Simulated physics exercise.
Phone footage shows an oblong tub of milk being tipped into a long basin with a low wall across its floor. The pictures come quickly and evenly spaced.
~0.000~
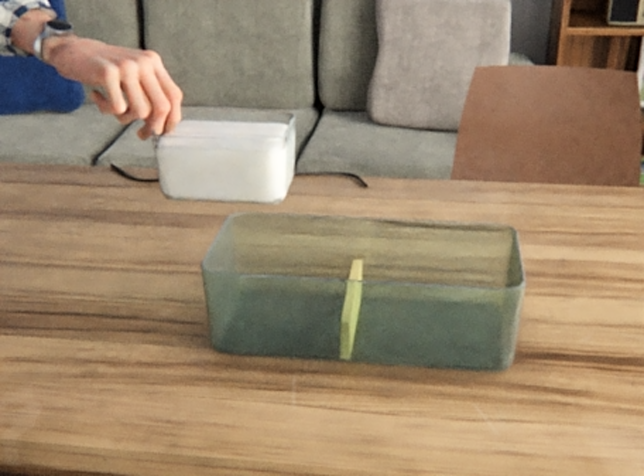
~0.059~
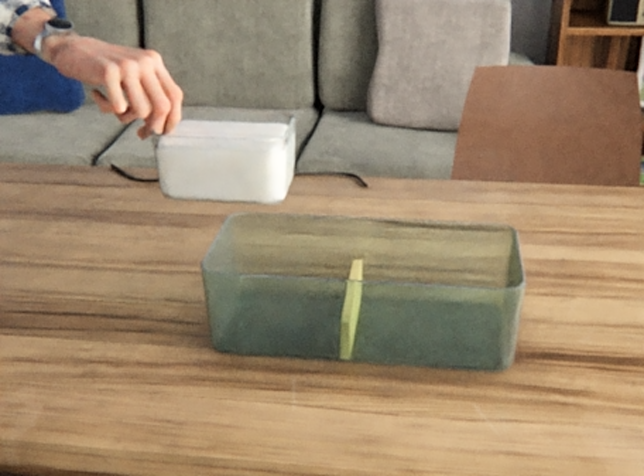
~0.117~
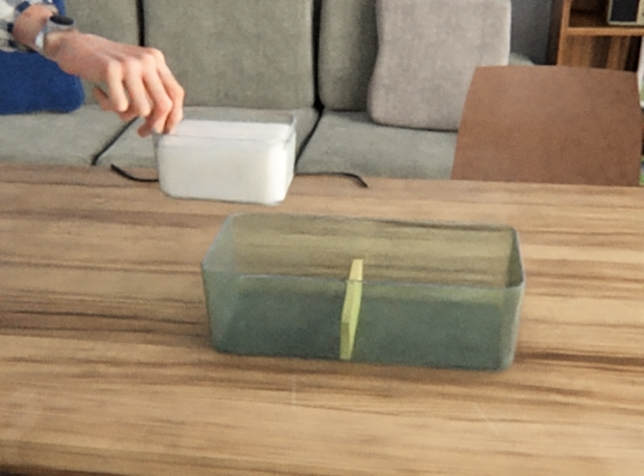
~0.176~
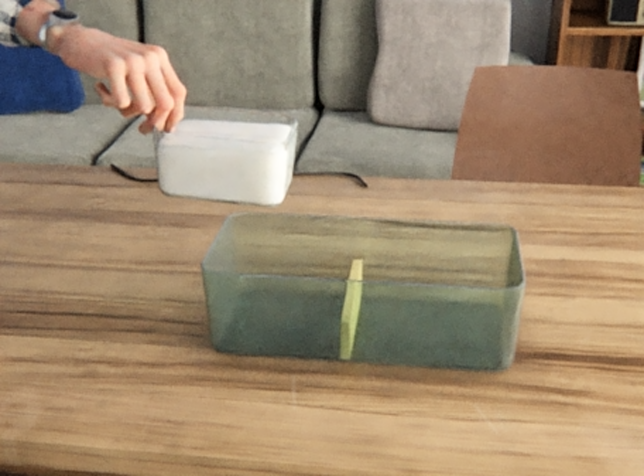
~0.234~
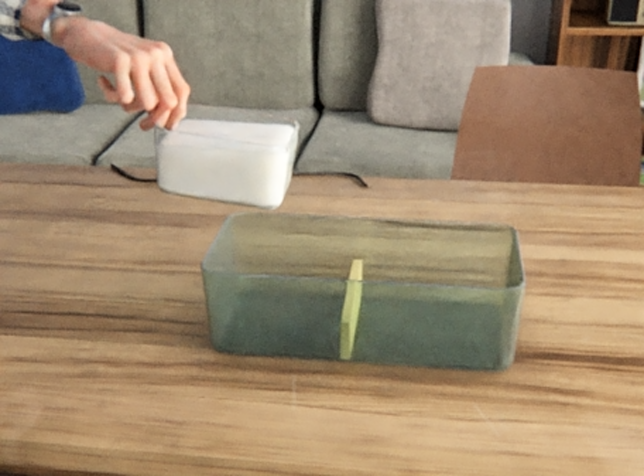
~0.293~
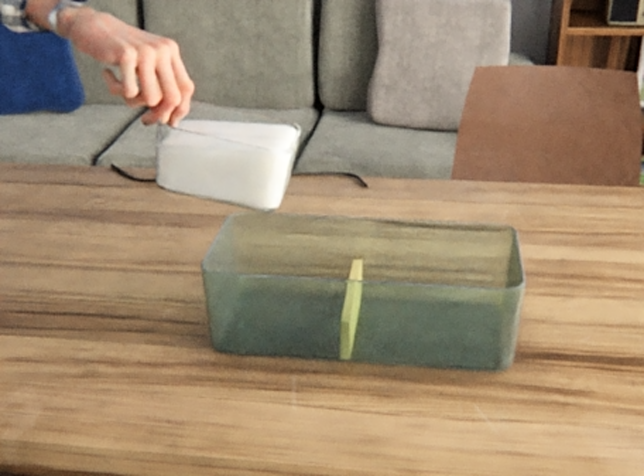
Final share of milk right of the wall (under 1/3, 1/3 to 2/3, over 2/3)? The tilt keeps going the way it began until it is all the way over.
1/3 to 2/3.
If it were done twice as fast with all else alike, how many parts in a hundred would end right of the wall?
I'd estimate about 30 percent ends up there.
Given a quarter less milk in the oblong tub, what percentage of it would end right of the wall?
30 per cent.
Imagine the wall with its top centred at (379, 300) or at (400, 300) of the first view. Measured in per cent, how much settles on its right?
About 10 % and 5 %.
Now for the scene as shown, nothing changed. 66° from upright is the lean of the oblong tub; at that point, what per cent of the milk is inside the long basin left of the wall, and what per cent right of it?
Reading: Left some 5 %, right some 25 %.
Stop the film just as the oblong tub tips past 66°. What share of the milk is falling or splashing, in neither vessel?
It's close to 25 per cent.
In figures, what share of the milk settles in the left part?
About 50 per cent.
A moment on, the oblong tub is tipped part way and 43 per cent is still to pour, 7 is left of the wall and 23 right of it.
Next, the oblong tub is tipped right over and 5 per cent is still to pour, 40 is left of the wall and 51 right of it.
Then the oblong tub is tipped right over and 0 per cent is still to pour, 48 is left of the wall and 51 right of it.
Later the oblong tub is tipped right over and 0 per cent is still to pour, 48 is left of the wall and 52 right of it.
At rest 48 per cent lies left of the wall, 52 right of it and 0 outside.
